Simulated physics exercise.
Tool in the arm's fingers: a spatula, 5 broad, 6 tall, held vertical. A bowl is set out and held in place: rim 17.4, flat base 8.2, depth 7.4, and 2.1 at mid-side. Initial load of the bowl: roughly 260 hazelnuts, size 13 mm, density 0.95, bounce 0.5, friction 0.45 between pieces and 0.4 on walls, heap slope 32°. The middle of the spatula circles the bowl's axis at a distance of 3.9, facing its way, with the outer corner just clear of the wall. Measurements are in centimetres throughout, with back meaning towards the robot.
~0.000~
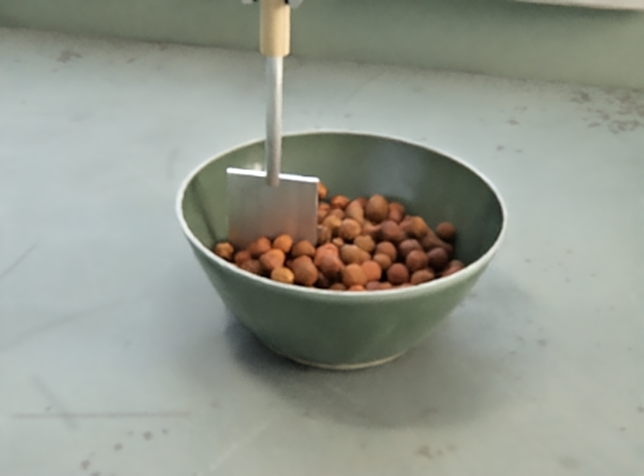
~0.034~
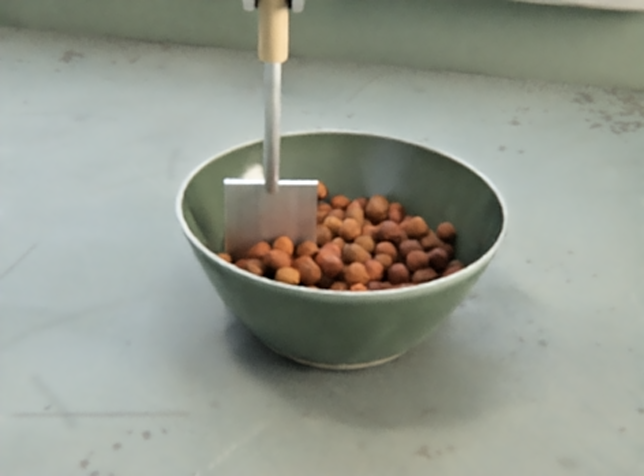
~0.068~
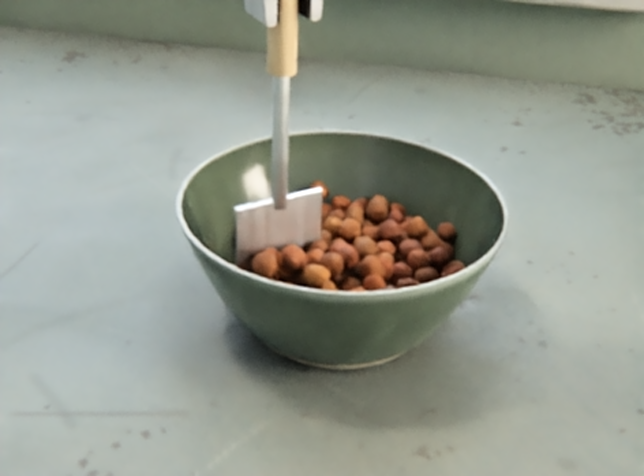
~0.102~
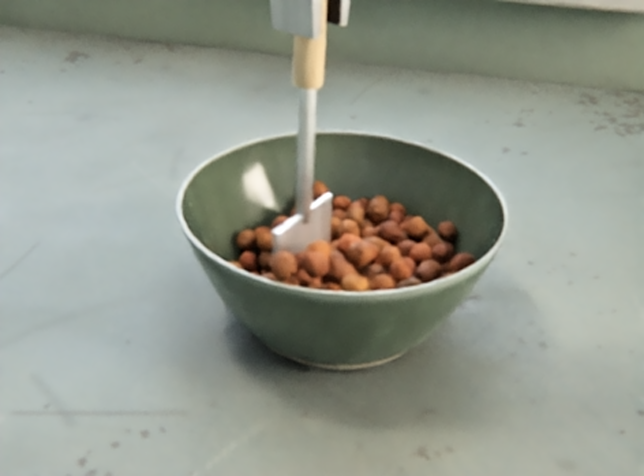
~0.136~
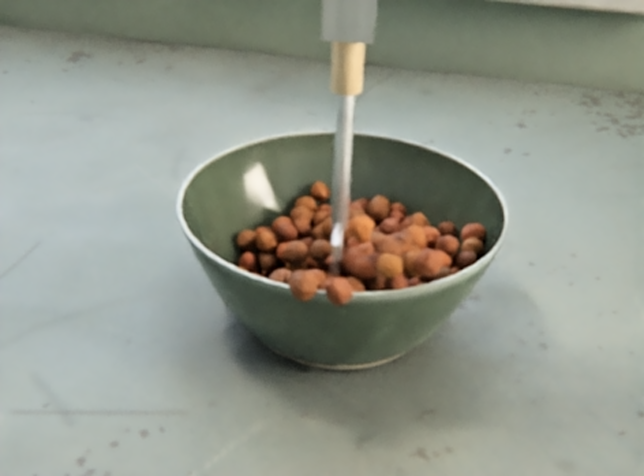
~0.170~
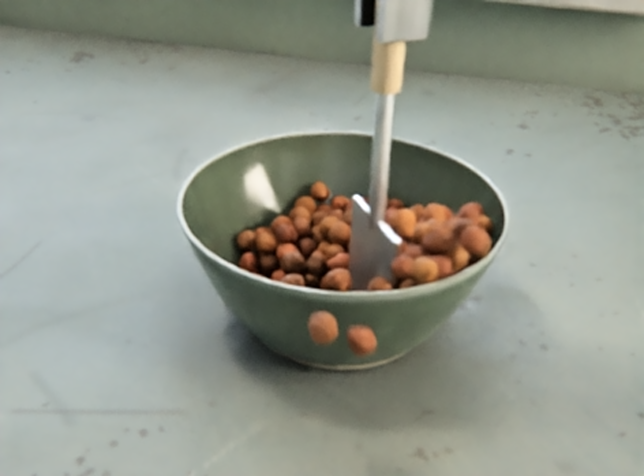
On a scuffed grey-green tabletop, seen from the front and slightly above by a camera that stays still, a green bowl with a pale rim holds a heap of reddish-brown hazelnuts. A metal spatula with a wooden handle stands upright in a gripper at the bowl's left. It sweeps rightward through the nuts, turning and pushing them right, and two drop over the front rim.
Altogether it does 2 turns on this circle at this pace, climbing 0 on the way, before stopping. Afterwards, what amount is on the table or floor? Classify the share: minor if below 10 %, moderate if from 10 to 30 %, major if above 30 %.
Major, above 30 %.
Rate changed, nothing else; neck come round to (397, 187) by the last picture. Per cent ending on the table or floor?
Roughly 50 per cent.
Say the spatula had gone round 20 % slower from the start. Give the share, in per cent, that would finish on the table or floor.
It would come to around 30 percent.
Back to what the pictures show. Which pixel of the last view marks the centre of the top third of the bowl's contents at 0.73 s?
I'd point to about (399, 186).
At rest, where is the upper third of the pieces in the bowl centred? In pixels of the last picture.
Centre, approx.: (295, 301).
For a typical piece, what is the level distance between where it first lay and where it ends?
Roughly 10 cm.
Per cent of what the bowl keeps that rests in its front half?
Around 70 percent of it.
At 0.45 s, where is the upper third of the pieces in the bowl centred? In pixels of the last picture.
(238, 228), roughly.
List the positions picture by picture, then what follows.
In the first picture, the spatula neck at (273, 150), 0° round; upper third of the load around (354, 259), from x 225 to 455, top at y 190; 263 in the bowl.
In the second picture, the spatula neck at (271, 157), 12° round; upper third of the load around (351, 260), from x 225 to 455, top at y 190.
In the third picture, the spatula neck at (280, 173), 40° round; upper third of the load around (351, 264), from x 235 to 455, top at y 190.
In the fourth picture, the spatula neck at (305, 187), 68° round; upper third of the load around (362, 269), from x 235 to 465, top at y 190.
In the fifth picture, the spatula neck at (341, 194), 96° round; upper third of the load around (390, 262), from x 240 to 475, top at y 195; 261 in the bowl, 2 in flight or on the tool.
In the sixth picture, the spatula neck at (378, 192), 124° round; upper third of the load around (420, 249), from x 245 to 480, top at y 195; 259 in the bowl, 4 in flight or on the tool.
After 0.45 s, 356° round, highest piece 10 above the table; 202 in the bowl, 41 on the table or floor, 20 in flight or on the tool.
After 0.73 s, 228° round, highest piece 10 above the table; 168 in the bowl, 82 on the table or floor, 13 in flight or on the tool.
After 1.07 s, 0° round, highest piece 7 above the table; 152 in the bowl, 111 on the table or floor.
After 1.77 s, 0° round, highest piece 7 above the table; 152 in the bowl, 111 on the table or floor.
In the end, 152 in the bowl, 111 on the table or floor. That is 42 % on the table or floor.
